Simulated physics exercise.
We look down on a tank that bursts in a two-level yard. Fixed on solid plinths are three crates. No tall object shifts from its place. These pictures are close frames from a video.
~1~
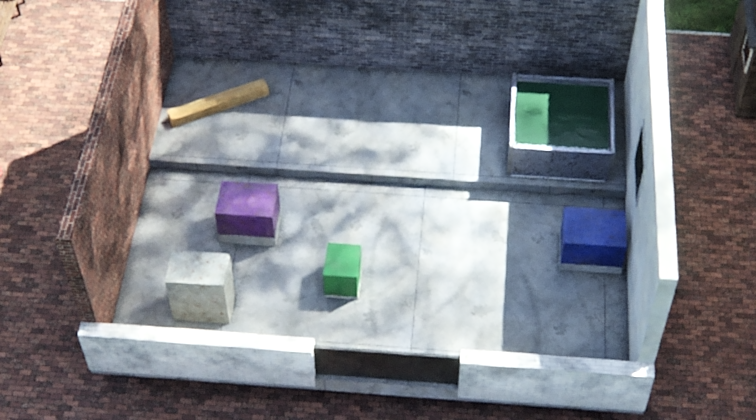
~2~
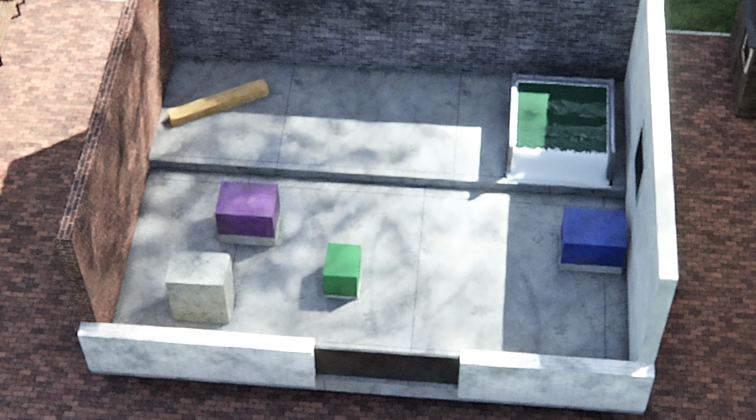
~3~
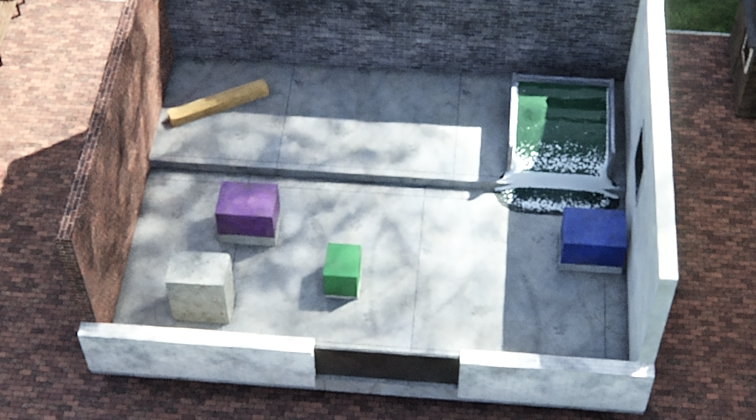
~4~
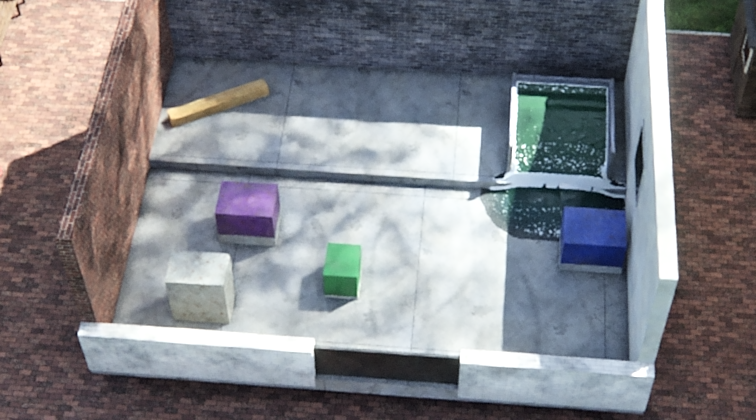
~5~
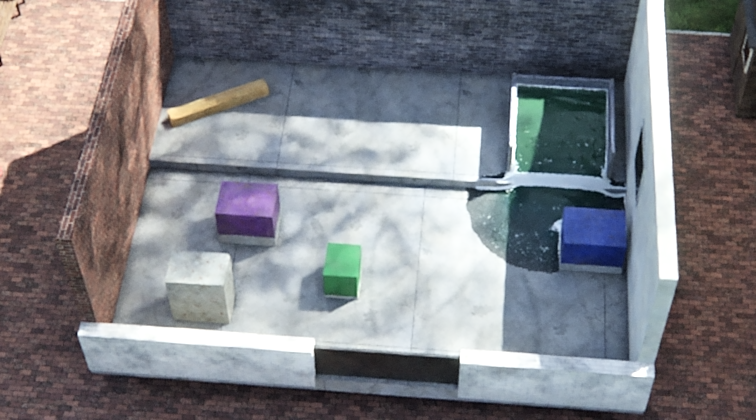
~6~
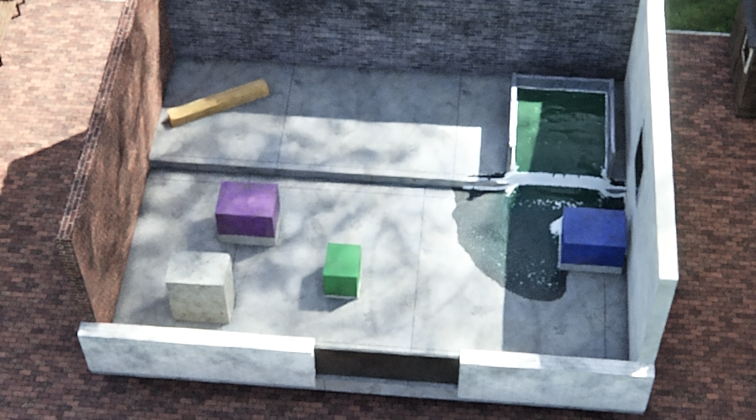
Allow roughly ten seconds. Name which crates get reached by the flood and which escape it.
In the end the purple crate avoids the water. The blue crate meets the water. The green crate meets the water.
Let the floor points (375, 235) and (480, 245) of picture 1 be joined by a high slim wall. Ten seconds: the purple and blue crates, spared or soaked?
Observation - purple crate: Not flooded; blue crate: Flooded.
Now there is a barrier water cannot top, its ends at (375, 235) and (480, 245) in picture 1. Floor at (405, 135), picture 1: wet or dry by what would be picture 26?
At that place: No water.
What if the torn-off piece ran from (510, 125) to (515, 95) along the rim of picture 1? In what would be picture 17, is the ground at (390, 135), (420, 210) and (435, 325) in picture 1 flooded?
The first comes out soaked, the second soaked, the third untouched.
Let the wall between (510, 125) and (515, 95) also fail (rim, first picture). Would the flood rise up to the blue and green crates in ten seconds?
Note: Blue one is left dry; green one is overtopped.
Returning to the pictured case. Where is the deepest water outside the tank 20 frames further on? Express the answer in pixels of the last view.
Near (605, 200).
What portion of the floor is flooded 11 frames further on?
It comes to 25 per cent.
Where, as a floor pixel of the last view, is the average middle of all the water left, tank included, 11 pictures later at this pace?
The water centres close to (529, 245).
A moment on, water covers 20 % of the floor; the purple crate not reached, the blue crate water round its plinth, the green crate not reached.
Next, water covers 25 % of the floor; the purple crate not reached, the blue crate water round its plinth, the green crate water round its plinth.
Then, water covers 45 % of the floor; the purple crate not reached, the blue crate water round its plinth, the green crate water round its plinth.
Later, water covers 65 % of the floor; the purple crate water round its plinth, the blue crate water round its plinth, the green crate water round its plinth.
In the end, water covers 60 % of the floor; the purple crate stayed above the water, the blue crate was topped, the green crate was topped.
